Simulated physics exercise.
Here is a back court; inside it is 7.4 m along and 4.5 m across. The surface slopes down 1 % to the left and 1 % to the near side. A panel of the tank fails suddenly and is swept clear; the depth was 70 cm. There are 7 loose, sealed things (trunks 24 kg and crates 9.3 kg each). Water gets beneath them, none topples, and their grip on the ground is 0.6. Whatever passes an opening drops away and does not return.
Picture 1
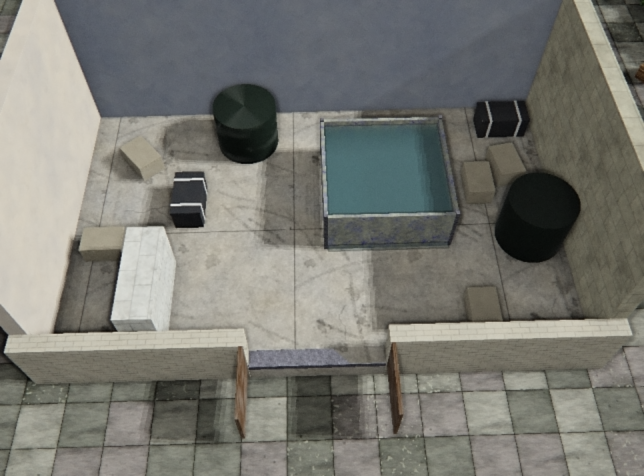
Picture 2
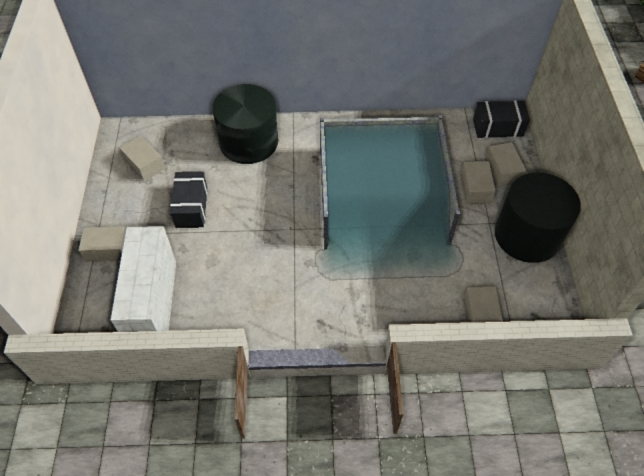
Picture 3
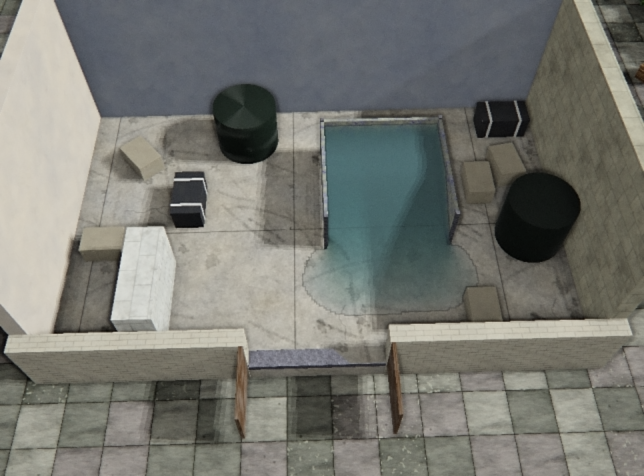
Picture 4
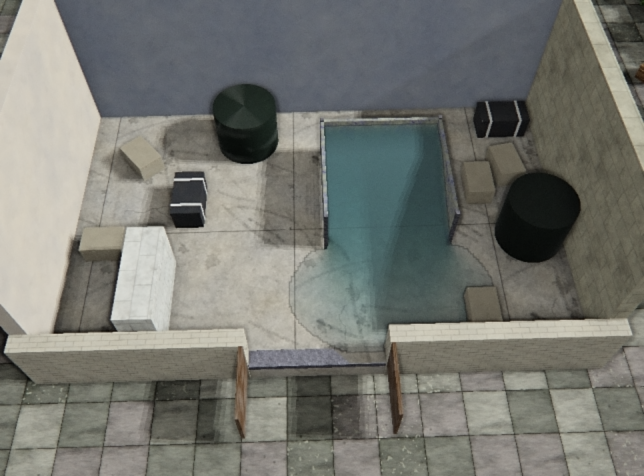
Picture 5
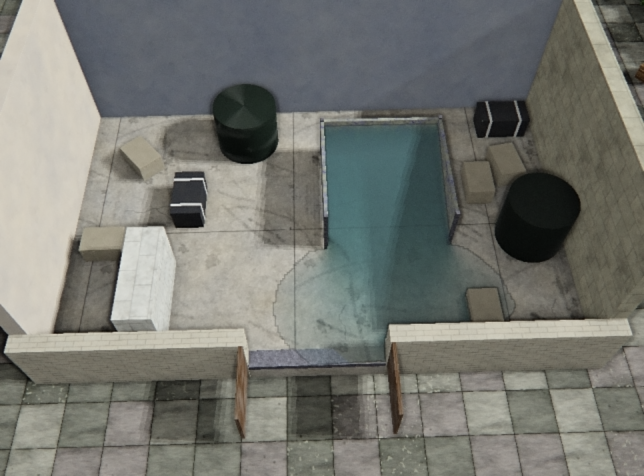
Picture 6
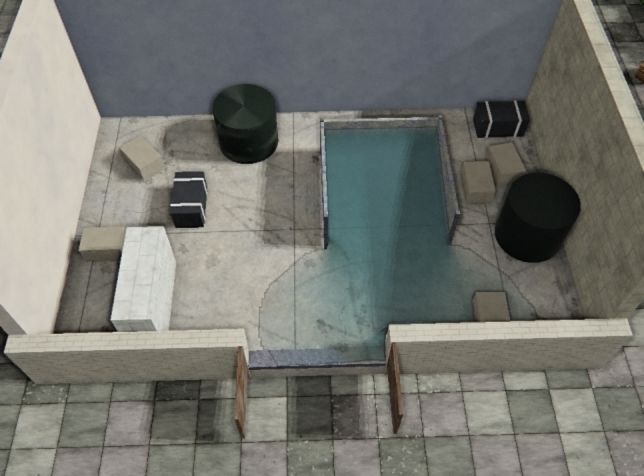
To begin with, a raised tank of blue-green water stands among crates, trunks and dark round containers in a walled court. Its near panel is gone and water spreads across the floor toward the near wall and doorway, fanning out to both sides. Finally, the crate near that wall shifts slightly.
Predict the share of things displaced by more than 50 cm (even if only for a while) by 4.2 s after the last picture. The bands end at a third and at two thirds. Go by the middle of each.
It is under a third.
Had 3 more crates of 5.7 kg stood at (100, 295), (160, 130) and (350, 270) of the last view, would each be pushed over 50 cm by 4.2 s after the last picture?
In that order: Short of it, under, more.
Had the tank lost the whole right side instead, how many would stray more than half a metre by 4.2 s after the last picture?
Then 4.
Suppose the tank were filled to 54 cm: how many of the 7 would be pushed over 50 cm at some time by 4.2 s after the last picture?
In that case 1 of them.
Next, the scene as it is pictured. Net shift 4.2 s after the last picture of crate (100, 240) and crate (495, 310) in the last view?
In turn: 0 cm, 200 cm.
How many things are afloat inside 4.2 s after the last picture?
1 of them.
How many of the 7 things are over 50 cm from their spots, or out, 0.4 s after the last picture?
0 of them.
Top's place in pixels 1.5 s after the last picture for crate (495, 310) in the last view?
Around (556, 266).
Then, 0.4 s after the last picture 0 of 7 are over 50 cm from their spots; 0 afloat.
Then, 1.5 s after the last picture 1 of 7 are over 50 cm from their spots; 1 afloat.
Then, 2.8 s after the last picture 1 of 7 are over 50 cm from their spots; 1 afloat.
Then, 4.2 s after the last picture 1 of 7 are over 50 cm from their spots, and 1 have been at some point; 1 afloat.
